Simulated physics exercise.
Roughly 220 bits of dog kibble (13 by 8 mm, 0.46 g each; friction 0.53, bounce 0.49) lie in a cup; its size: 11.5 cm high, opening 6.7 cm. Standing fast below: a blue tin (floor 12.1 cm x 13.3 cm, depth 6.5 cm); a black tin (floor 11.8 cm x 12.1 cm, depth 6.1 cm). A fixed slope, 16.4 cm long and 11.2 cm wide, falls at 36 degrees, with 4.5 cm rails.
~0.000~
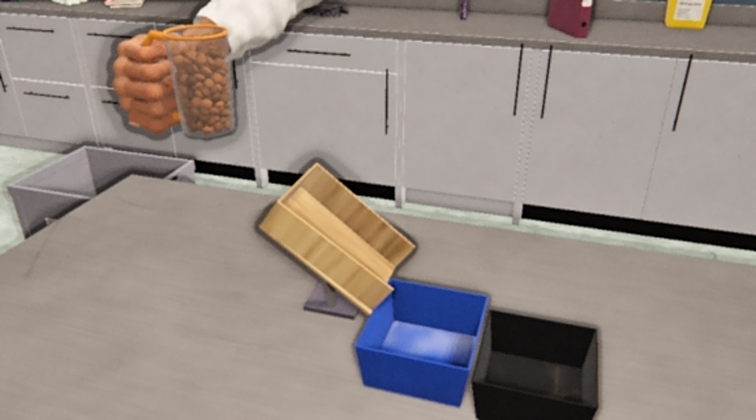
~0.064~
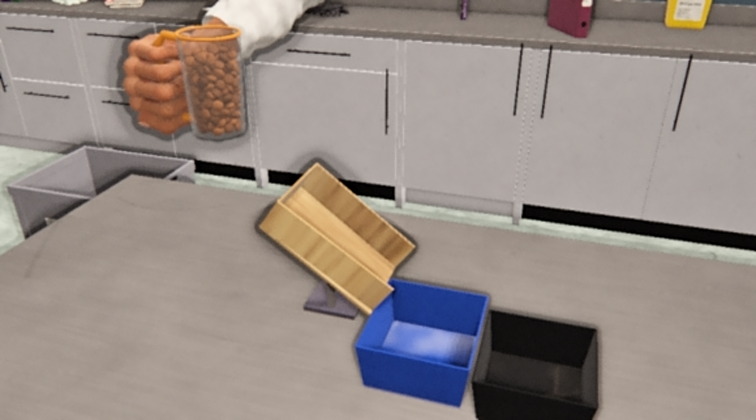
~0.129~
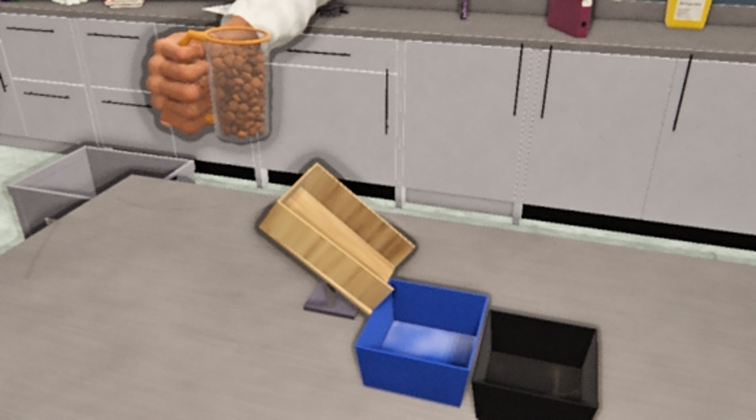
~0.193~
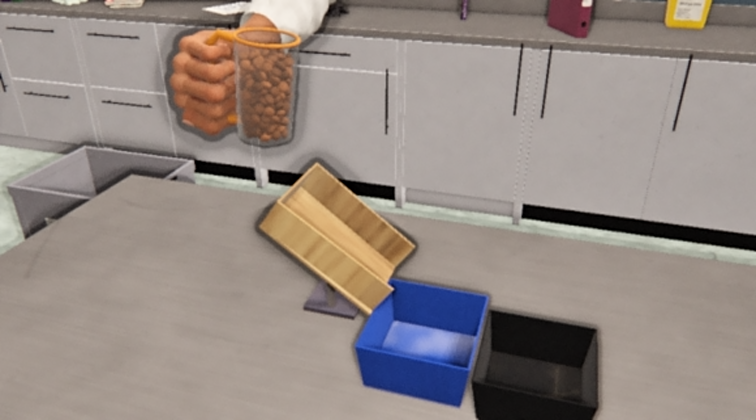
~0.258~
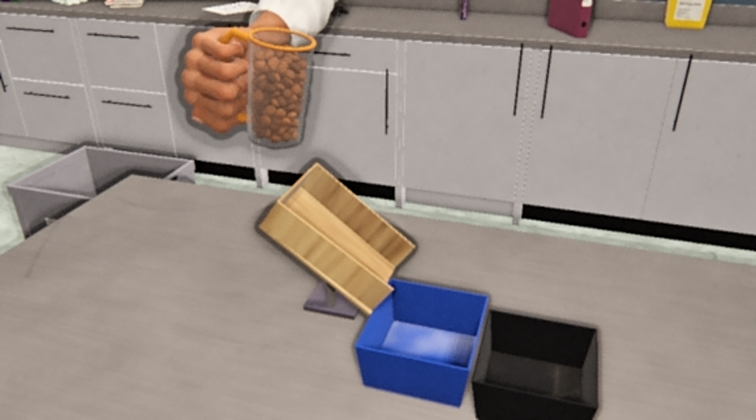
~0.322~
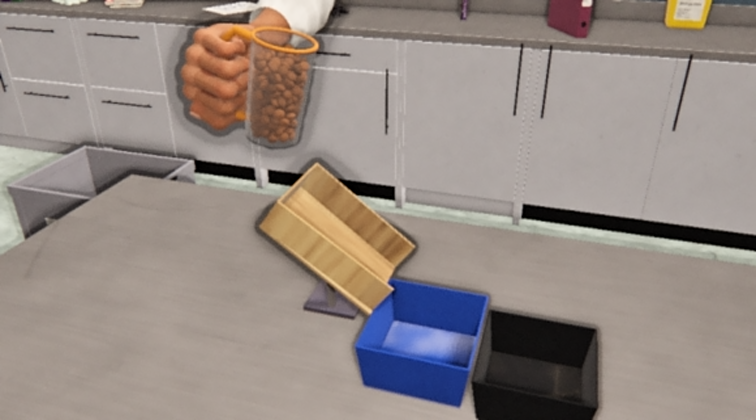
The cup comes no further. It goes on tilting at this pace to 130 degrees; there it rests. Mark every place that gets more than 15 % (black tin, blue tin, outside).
Black tin under, blue tin over, outside under.
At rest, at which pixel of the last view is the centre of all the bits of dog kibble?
At about (447, 359).
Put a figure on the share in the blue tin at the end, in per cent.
Roughly 100 per cent.
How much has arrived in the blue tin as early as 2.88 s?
Some 80 per cent.
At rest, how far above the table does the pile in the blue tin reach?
About 4.0 cm.
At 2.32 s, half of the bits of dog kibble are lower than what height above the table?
About 34 cm.
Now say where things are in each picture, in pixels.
In the first picture, cup at (199, 55); tilt 0 degrees; moved 0.0 cm; lip at (223, 34); top of the load at (212, 49); blue tin at (426, 320); black tin at (538, 354).
In the second picture, cup at (211, 56); tilt 1 degrees; moved 1.5 cm; lip at (235, 36); top of the load at (223, 50).
In the third picture, cup at (238, 59); tilt 3 degrees; moved 4.8 cm; lip at (265, 39); top of the load at (250, 54).
In the fourth picture, cup at (266, 63); tilt 7 degrees; moved 8.0 cm; low side right; lip at (295, 43); top of the load at (257, 55).
In the fifth picture, cup at (280, 65); tilt 10 degrees; moved 9.5 cm; low side right; lip at (311, 47); top of the load at (271, 56).
In the sixth picture, cup at (281, 66); tilt 13 degrees; moved 9.5 cm; low side right; lip at (314, 49); top of the load at (261, 55); blue tin at (426, 320); black tin at (538, 354). It turns about 50 degrees a second.
After 1.09 s, tilt 51 degrees; cup 100 %; middle of all pieces near (274, 94).
After 1.73 s, tilt 83 degrees; cup 100 %; middle of all pieces near (275, 94).
After 2.32 s, tilt 113 degrees; blue tin 5 %, cup 75 %, slope 15 %; middle of all pieces near (297, 132).
After 2.88 s, tilt 130 degrees; blue tin 80 %, slope 15 %; middle of all pieces near (430, 335).
In the end, at 3.6 s, outside 0 %, blue tin 100 %, cup 0 %, black tin 0 %, slope 0 %.
